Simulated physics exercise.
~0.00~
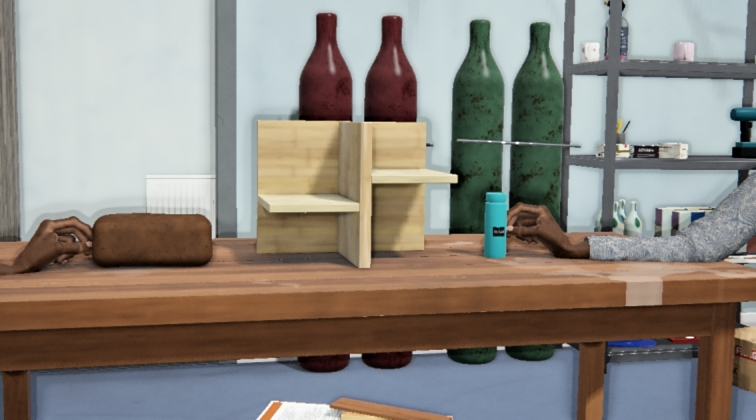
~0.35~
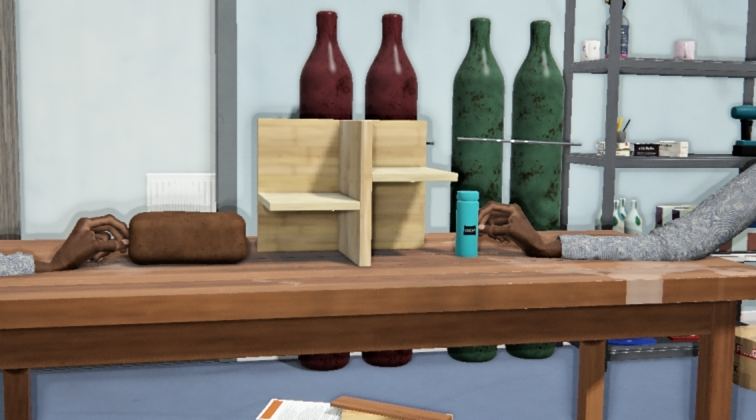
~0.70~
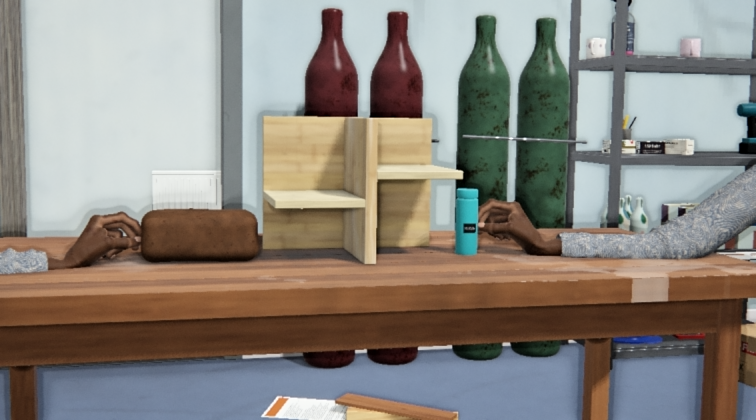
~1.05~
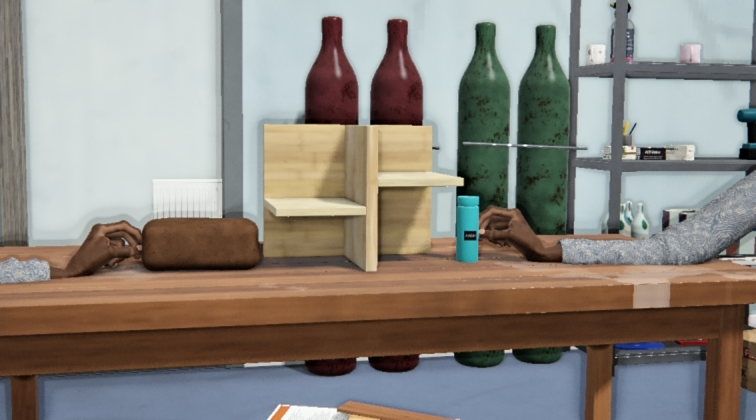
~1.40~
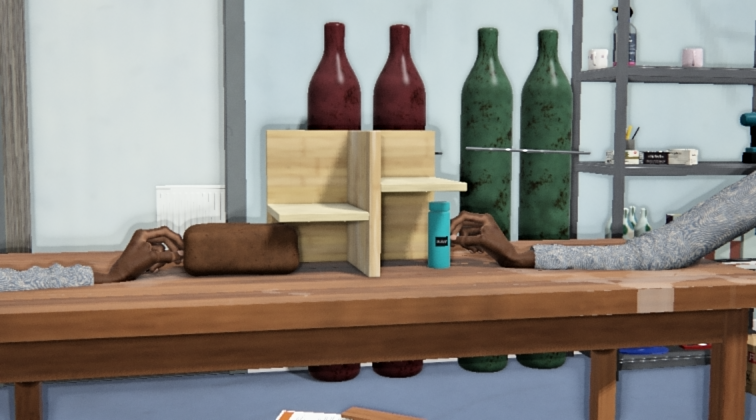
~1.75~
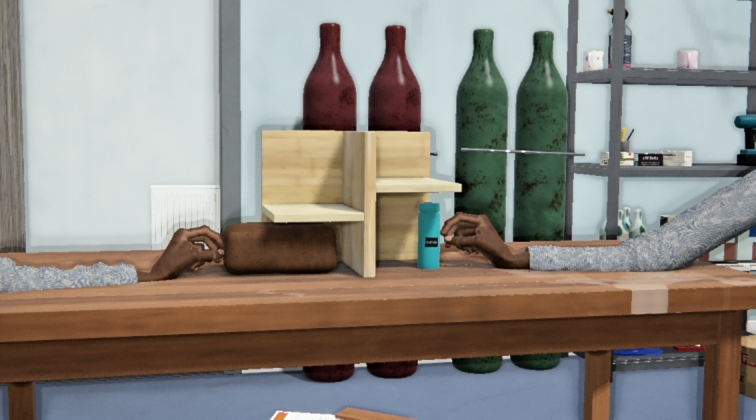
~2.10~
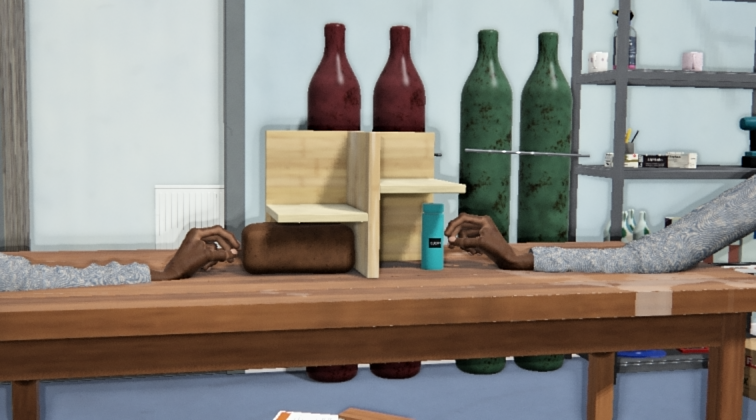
A pale wooden rack with two low shelves at different heights stands on a brown workbench, seen from the front by a slightly swaying camera, with red and green bottle-shaped cylinders and grey shelving behind it. A brown loaf-shaped object lies to the left, and an upright turquoise bottle stands to the right, each with a hand beside it. The two hands slide them inward along the bench, pausing briefly. The turquoise bottle then passes under the higher right shelf, while the brown object moves beneath the lower left one. Both end up under the shelves without catching, the bottle still upright.
